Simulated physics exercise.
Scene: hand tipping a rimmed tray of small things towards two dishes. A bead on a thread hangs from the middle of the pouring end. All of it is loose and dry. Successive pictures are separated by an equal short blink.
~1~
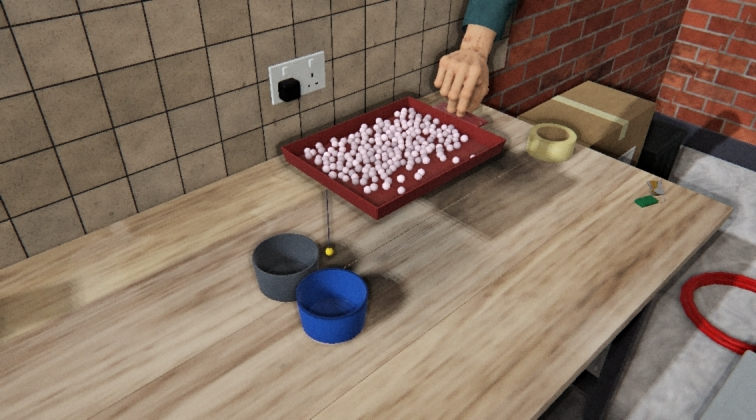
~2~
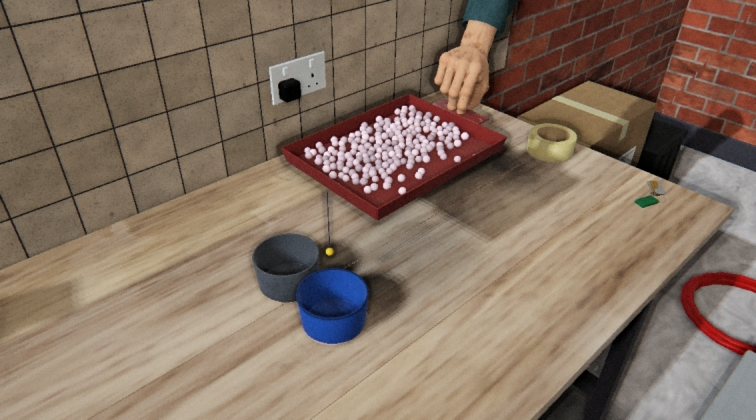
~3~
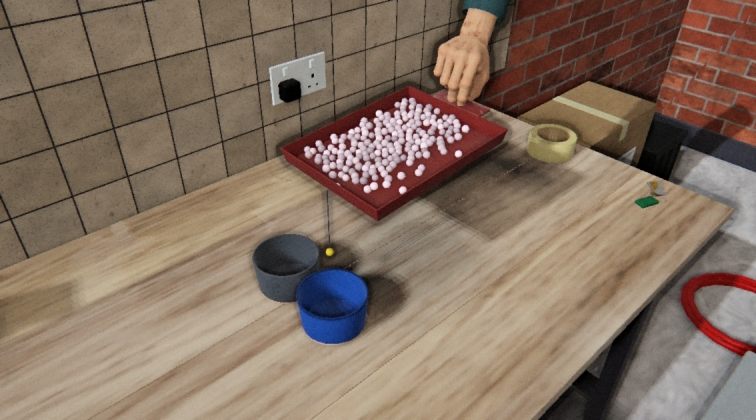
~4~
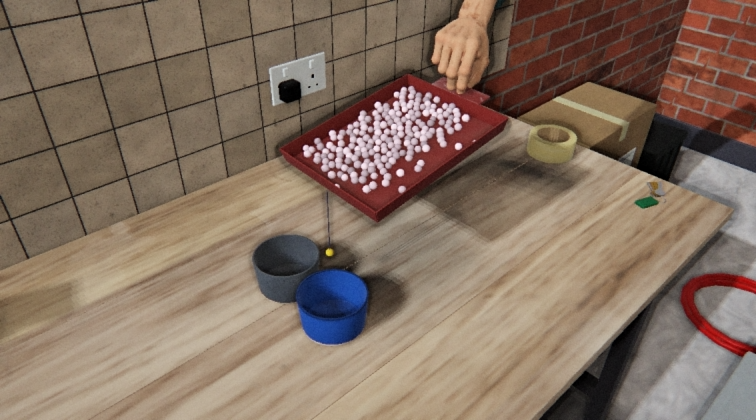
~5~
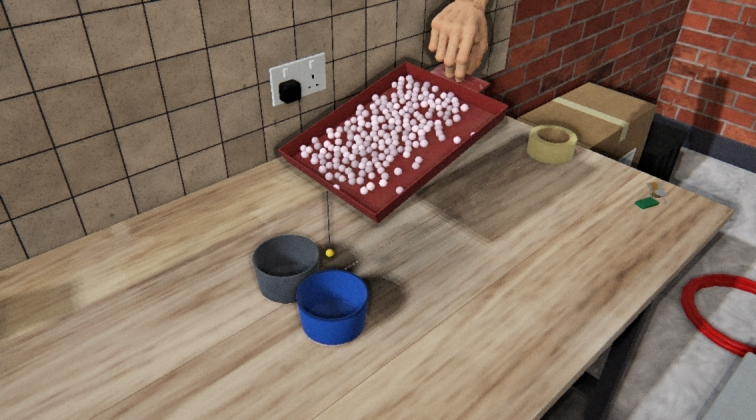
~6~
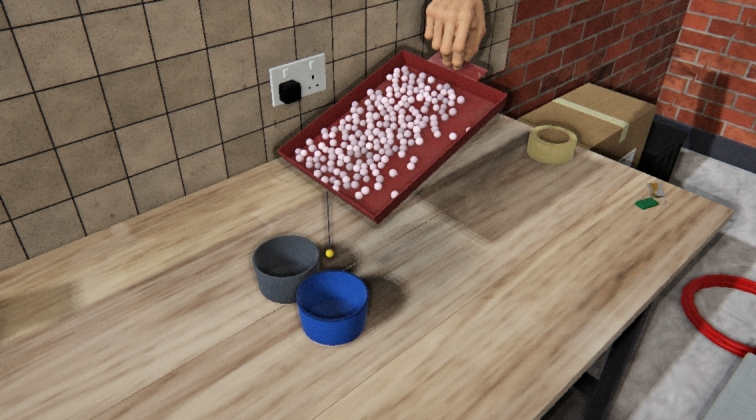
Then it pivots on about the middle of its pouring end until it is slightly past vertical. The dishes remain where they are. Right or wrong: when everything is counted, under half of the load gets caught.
Wrong.
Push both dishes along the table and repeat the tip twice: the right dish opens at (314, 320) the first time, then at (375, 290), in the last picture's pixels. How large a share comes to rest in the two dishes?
Close to 50 in a hundred, then close to 0 in a hundred.
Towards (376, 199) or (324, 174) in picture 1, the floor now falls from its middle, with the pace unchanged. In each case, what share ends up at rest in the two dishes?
First heading 30 %, second heading 70 %.
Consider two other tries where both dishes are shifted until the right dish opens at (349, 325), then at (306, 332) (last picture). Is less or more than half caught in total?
Past half, then shy of half.
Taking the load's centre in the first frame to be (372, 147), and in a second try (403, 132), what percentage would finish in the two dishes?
It comes to about 70 per cent the first time and about 70 per cent the second.
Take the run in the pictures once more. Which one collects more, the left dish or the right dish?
I'd say more ends in the right-side one.
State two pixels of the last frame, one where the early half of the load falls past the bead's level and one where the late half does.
Around (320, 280) first; around (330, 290) second.
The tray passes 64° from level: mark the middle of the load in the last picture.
Mark it at roughly (334, 184) in the final frame.
Shortly afterwards, tray tipped steeply; the bulk on the tray; only a few outside both; a little in the air.
Next, tray tipped past a quarter turn; near a quarter on the tray; near a quarter in the right dish; a little in the left dish; near a quarter outside both; near a quarter in the air.
Some moments later, tray tipped past a quarter turn; near half in the right dish; near a quarter in the left dish; near a quarter outside both.
In the end, tray tipped past a quarter turn; near half in the right dish; near a quarter in the left dish; near a quarter outside both.
